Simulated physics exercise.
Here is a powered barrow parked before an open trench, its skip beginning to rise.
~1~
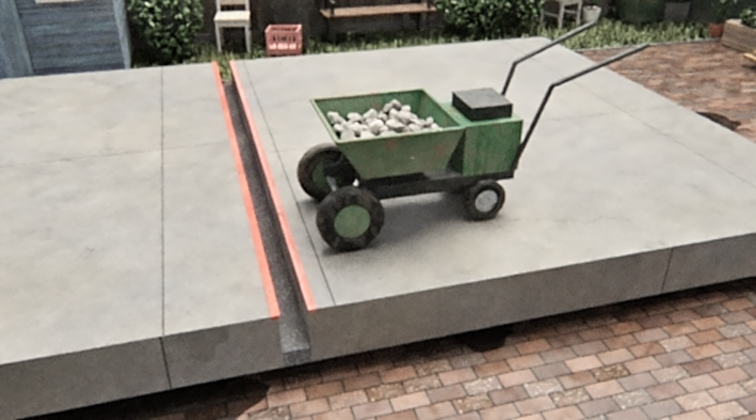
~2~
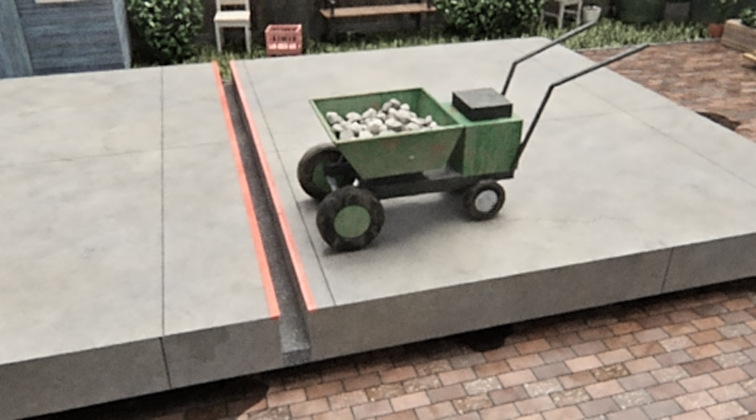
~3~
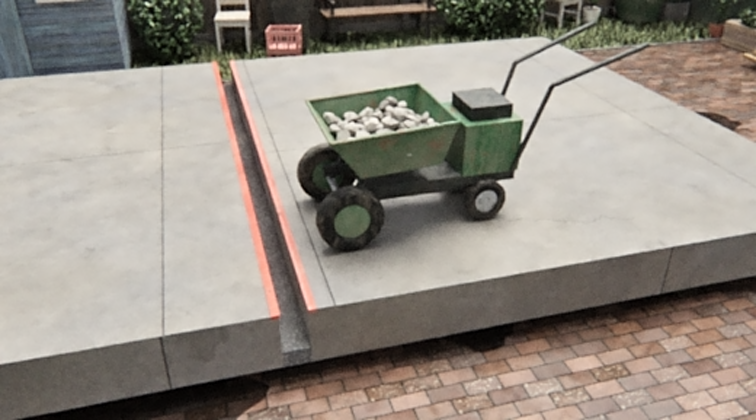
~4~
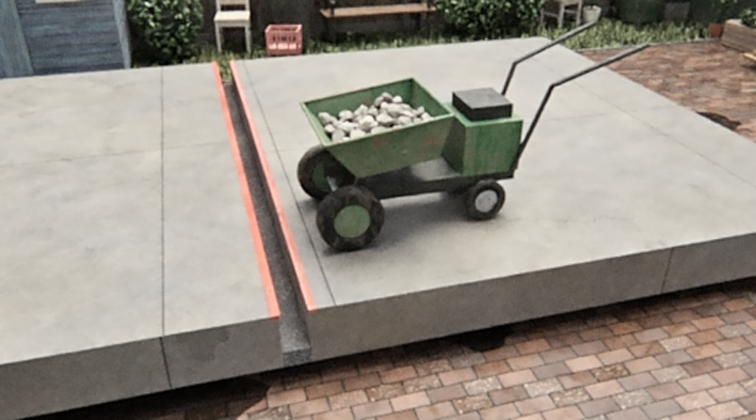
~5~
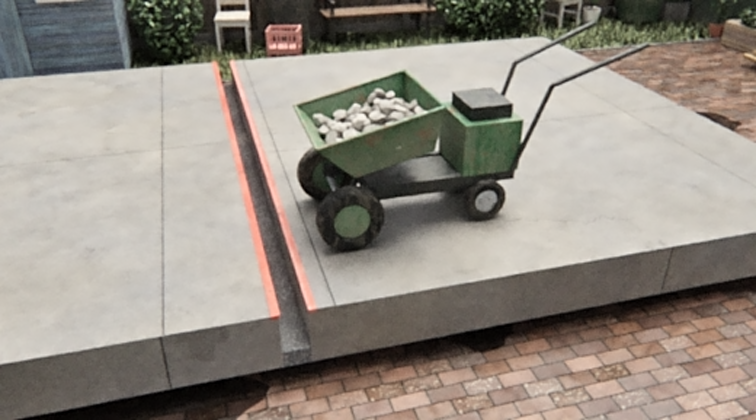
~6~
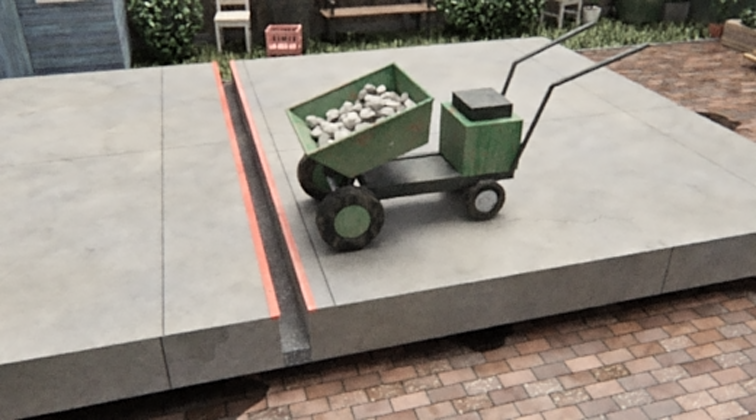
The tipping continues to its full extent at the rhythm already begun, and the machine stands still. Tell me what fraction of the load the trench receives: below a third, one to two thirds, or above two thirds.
Its aim will yield a share short of a third.
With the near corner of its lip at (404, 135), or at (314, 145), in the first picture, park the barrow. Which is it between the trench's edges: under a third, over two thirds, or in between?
In the first case between a third and two thirds, in the second case below one third.
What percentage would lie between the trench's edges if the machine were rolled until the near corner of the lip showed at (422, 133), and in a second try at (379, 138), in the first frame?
Result: 40 in a hundred, then 60 in a hundred.
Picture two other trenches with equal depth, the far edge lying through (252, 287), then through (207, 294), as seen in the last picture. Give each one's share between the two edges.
In order: Some 30 per cent, then some 100 per cent.
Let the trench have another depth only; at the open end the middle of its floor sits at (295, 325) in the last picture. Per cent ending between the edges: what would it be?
The share comes to around 20 percent.
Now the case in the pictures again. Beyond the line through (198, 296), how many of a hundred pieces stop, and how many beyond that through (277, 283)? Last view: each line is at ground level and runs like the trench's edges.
Result, first then second: 20 %, 80 %.
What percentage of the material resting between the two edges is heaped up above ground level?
It comes to 5 per cent or so.
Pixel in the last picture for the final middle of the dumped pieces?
Near (222, 233).
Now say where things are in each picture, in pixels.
The first frame shows lip of the skip near (337, 143), level; top of the load near (376, 124), broken stones; first edge of the trench near (303, 278); far edge near (268, 284), the trench under half as wide as the skip, and about as deep as wide.
The second frame shows lip of the skip near (335, 143), level; top of the load near (375, 124).
The third frame shows lip of the skip near (331, 144), tipped barely; top of the load near (387, 122).
The fourth frame shows lip of the skip near (325, 146), tipped a little; top of the load near (400, 124).
The fifth frame shows lip of the skip near (317, 150), tipped a little; top of the load near (393, 120).
The sixth frame shows lip of the skip near (308, 155), tipped clearly; top of the load near (379, 115); first edge of the trench near (303, 278); far edge near (268, 284).
Shortly afterwards, skip tipped steeply; the whole lot in the skip.
Next, skip tipped right over; the bulk in the skip; a little beyond it; only a few falling.
Some moments later, skip tipped right over; near a quarter in the skip; the bulk beyond it; only a few falling.
In the end, skip tipped right over; near a quarter in or heaped over the trench; the bulk beyond it.
